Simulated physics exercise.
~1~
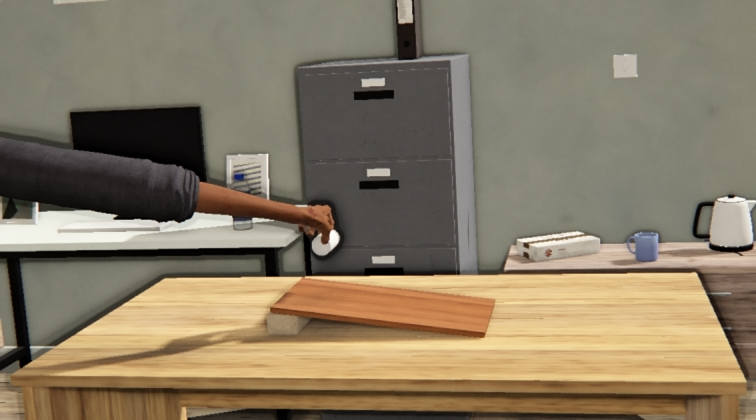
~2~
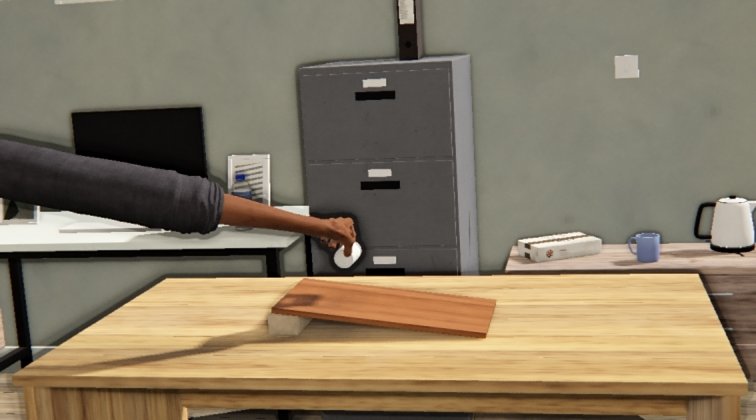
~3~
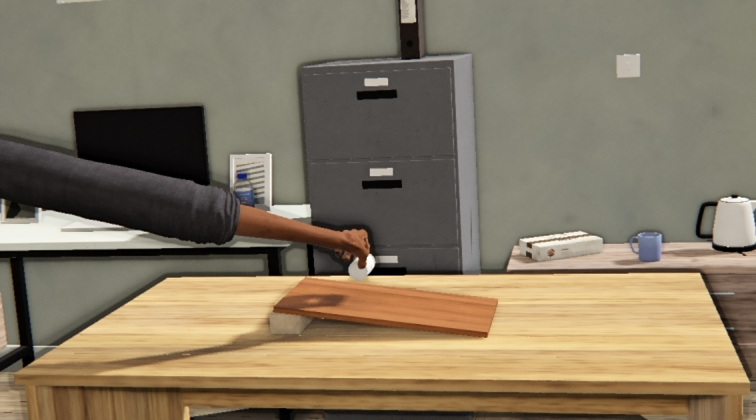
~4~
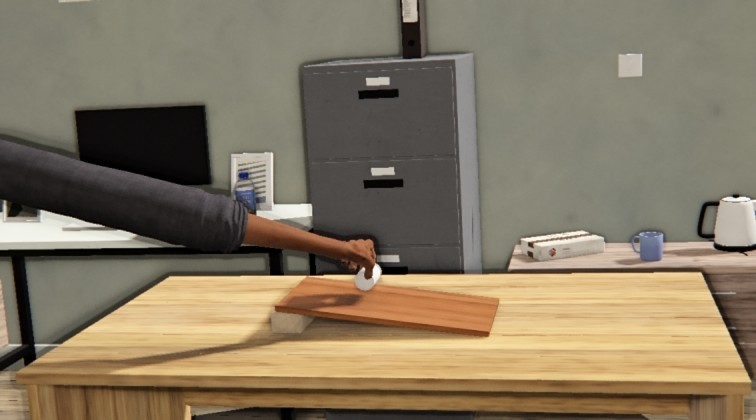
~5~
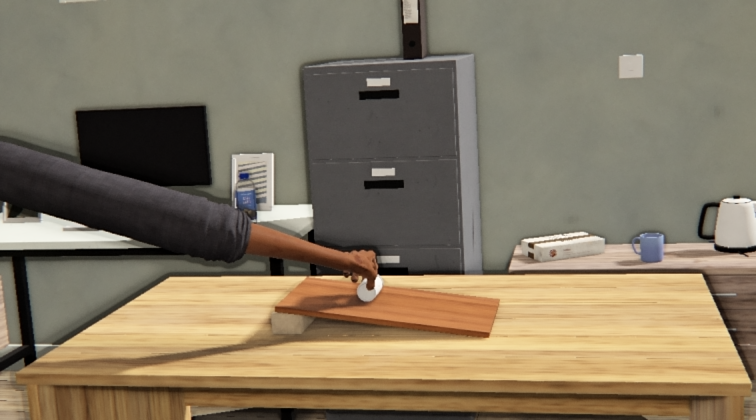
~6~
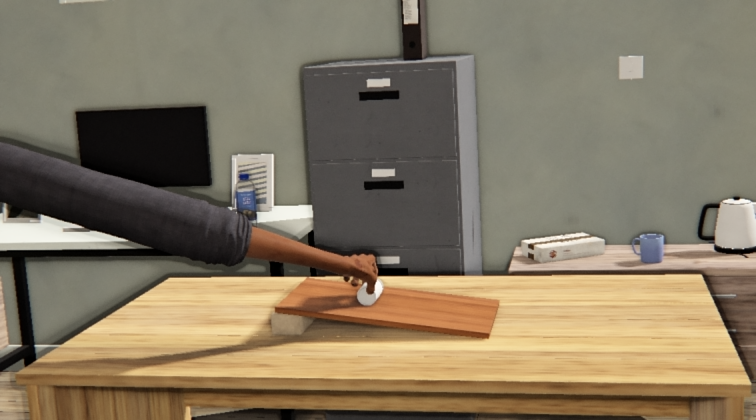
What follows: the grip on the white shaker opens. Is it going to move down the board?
Yes, it moves down the board.
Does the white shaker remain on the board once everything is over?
In the end it goes over the edge.
Then, 0.90 s after the last picture, white shaker rolled well along near (454, 301).
Then, 1.50 s after the last picture, white shaker now off the board.
Then, 2.20 s after the last picture, things are still on the move.
Then, 2.60 s after the last picture, as before.
By the end, off the board, white shaker. The white shaker runs down the board.
